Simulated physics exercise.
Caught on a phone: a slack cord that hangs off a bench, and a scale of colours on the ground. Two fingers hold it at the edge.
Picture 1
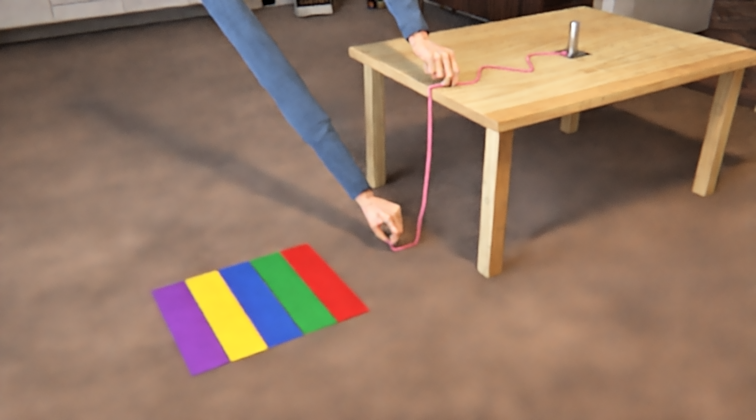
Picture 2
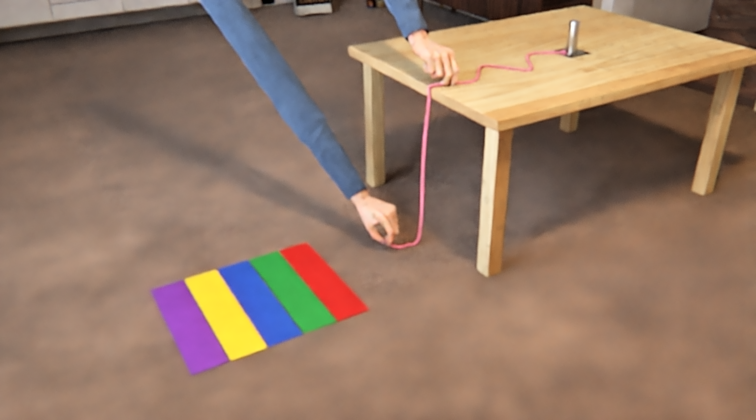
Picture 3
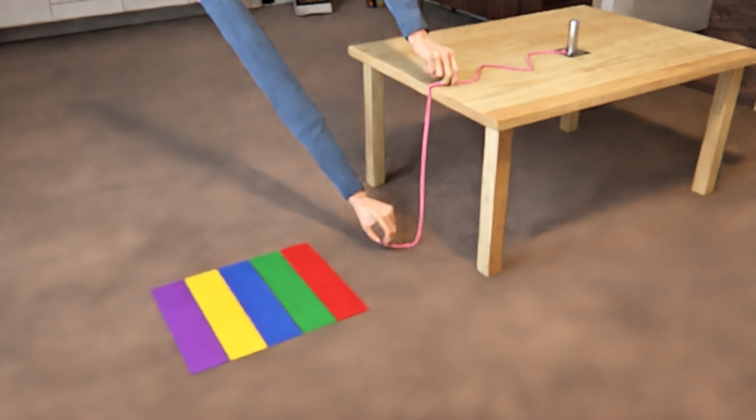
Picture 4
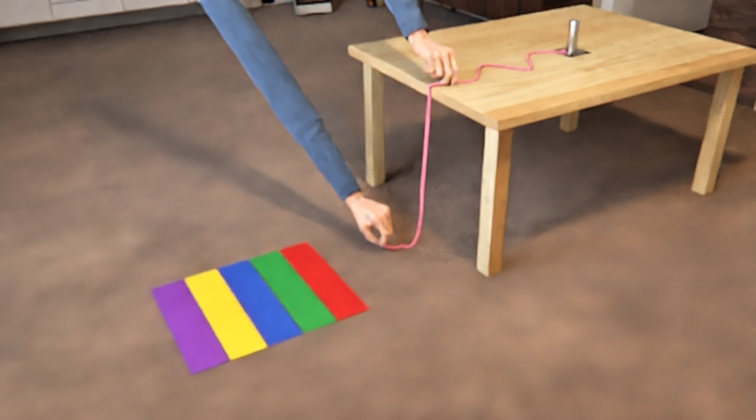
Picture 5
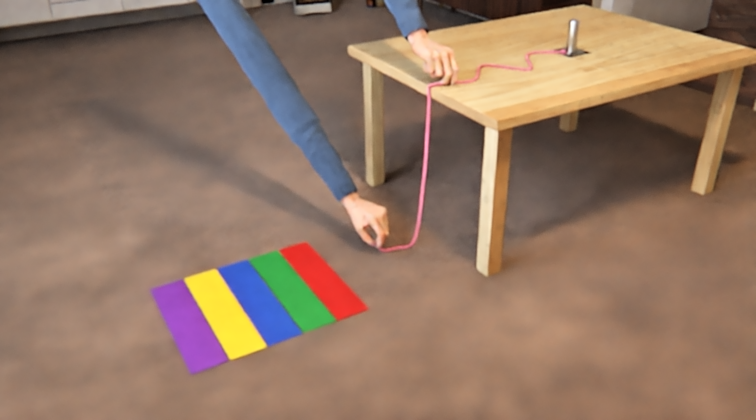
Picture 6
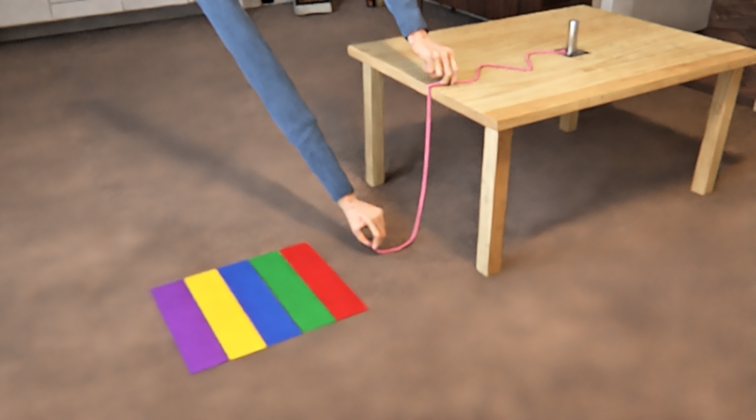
The footage shows a pink cord running from a small metal post across a wooden table and over its edge, held there by one hand, while another hand near the floor draws the cord's end slightly left beside five coloured stripes.
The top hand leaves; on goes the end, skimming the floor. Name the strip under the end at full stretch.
The yellow one.
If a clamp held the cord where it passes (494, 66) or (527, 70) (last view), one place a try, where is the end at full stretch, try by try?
Try by try, around (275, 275) and (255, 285).
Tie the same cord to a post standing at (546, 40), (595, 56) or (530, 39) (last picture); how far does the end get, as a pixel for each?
About (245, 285), (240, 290) and (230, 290).
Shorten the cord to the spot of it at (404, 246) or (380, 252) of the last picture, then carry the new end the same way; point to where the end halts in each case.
Try by try, around (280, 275) and (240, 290).
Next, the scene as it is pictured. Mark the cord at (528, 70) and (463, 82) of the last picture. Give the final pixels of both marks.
The first at (496, 69), the second at (412, 103).
Soon after, end near (279, 275); over green.
Then, end near (244, 287); over blue.
At full stretch, end near (222, 294); over yellow. It halts on the yellow strip.
